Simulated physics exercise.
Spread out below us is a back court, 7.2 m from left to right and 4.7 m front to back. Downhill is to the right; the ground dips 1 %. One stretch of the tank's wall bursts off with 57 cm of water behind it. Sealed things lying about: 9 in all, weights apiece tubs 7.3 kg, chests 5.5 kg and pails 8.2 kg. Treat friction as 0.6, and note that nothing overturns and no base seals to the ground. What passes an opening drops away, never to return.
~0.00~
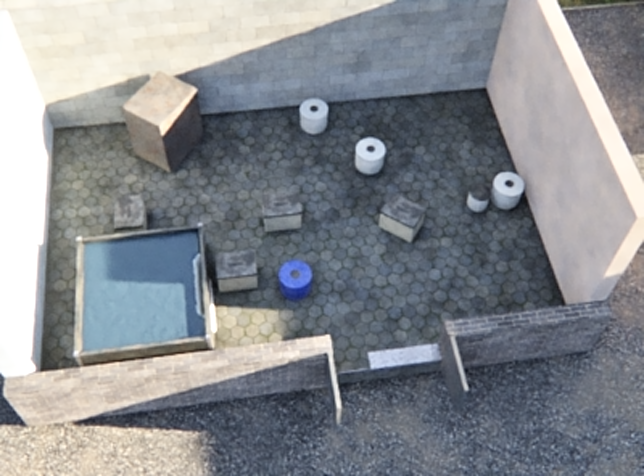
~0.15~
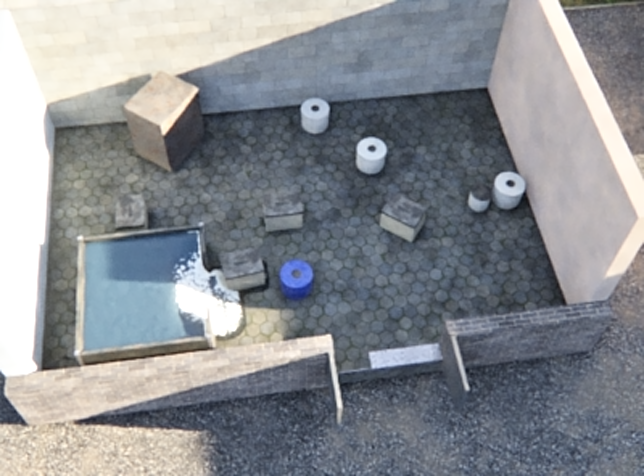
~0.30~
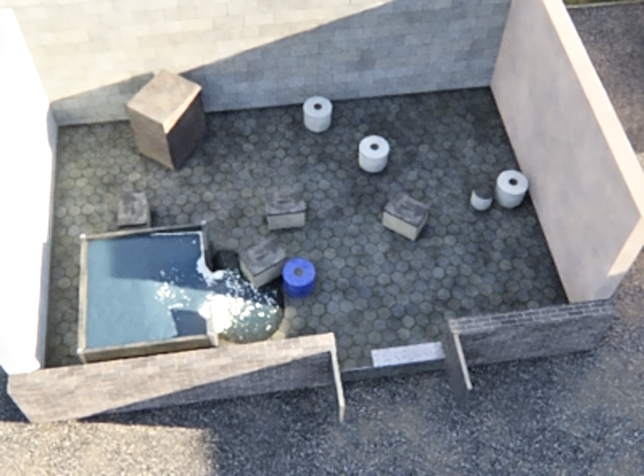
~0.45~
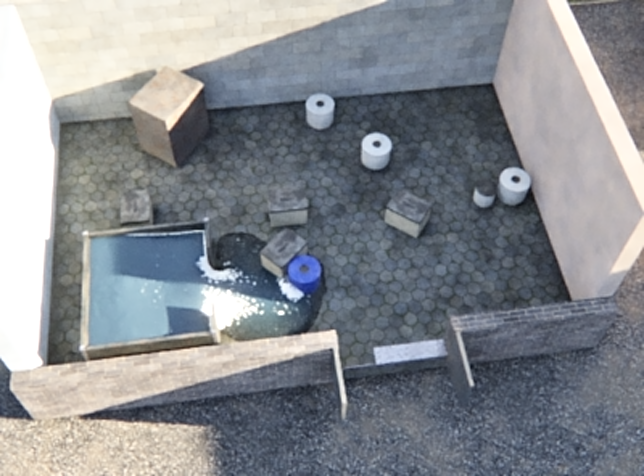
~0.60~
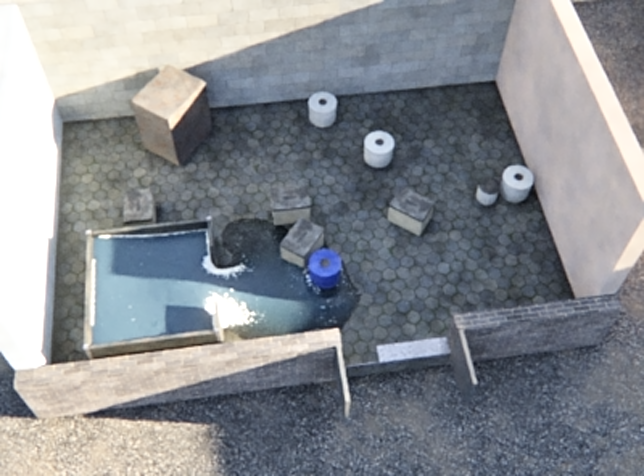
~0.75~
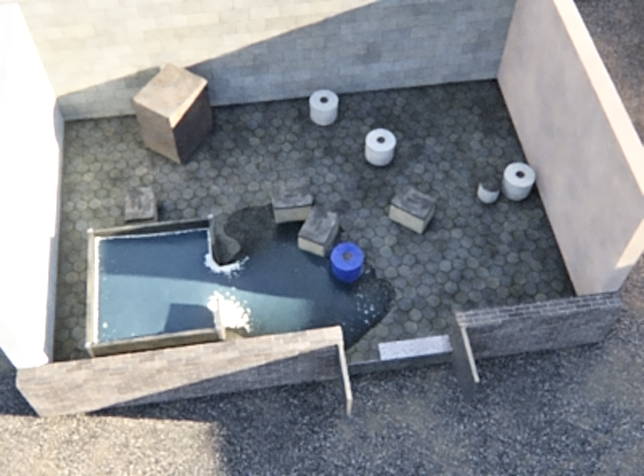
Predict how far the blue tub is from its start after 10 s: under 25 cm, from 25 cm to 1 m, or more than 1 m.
It finishes a long distance off.
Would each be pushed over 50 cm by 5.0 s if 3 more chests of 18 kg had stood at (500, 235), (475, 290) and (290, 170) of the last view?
Beyond it, beyond it, within it.
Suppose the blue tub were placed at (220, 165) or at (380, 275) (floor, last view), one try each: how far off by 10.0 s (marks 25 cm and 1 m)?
At the first spot it keeps its position; at the second it shifts partway.
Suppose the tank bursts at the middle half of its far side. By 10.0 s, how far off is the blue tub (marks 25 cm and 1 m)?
Note: Blue tub unmoved.
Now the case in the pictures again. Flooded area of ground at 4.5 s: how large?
Around 22 m2 of it.
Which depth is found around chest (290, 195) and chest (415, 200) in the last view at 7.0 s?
Some 3 cm at the first, some 9 cm at the second.
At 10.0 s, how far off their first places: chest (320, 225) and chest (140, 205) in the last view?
First 300 cm, then 0 cm.
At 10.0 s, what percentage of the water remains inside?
88 %.
After 2.0 s the blue tub is near (521, 220), 3.2 m from its start, aground; 0 of 9 are out; 1 afloat.
After 4.5 s the blue tub is near (462, 167), 2.9 m from its start, afloat; 0 of 9 are out; 4 afloat.
After 7.0 s the blue tub is near (388, 99), 3.4 m from its start, afloat; 0 of 9 are out; 5 afloat.
After 10.0 s the blue tub is near (299, 122), 2.6 m from its start, aground; 0 of 9 are out; 4 afloat.
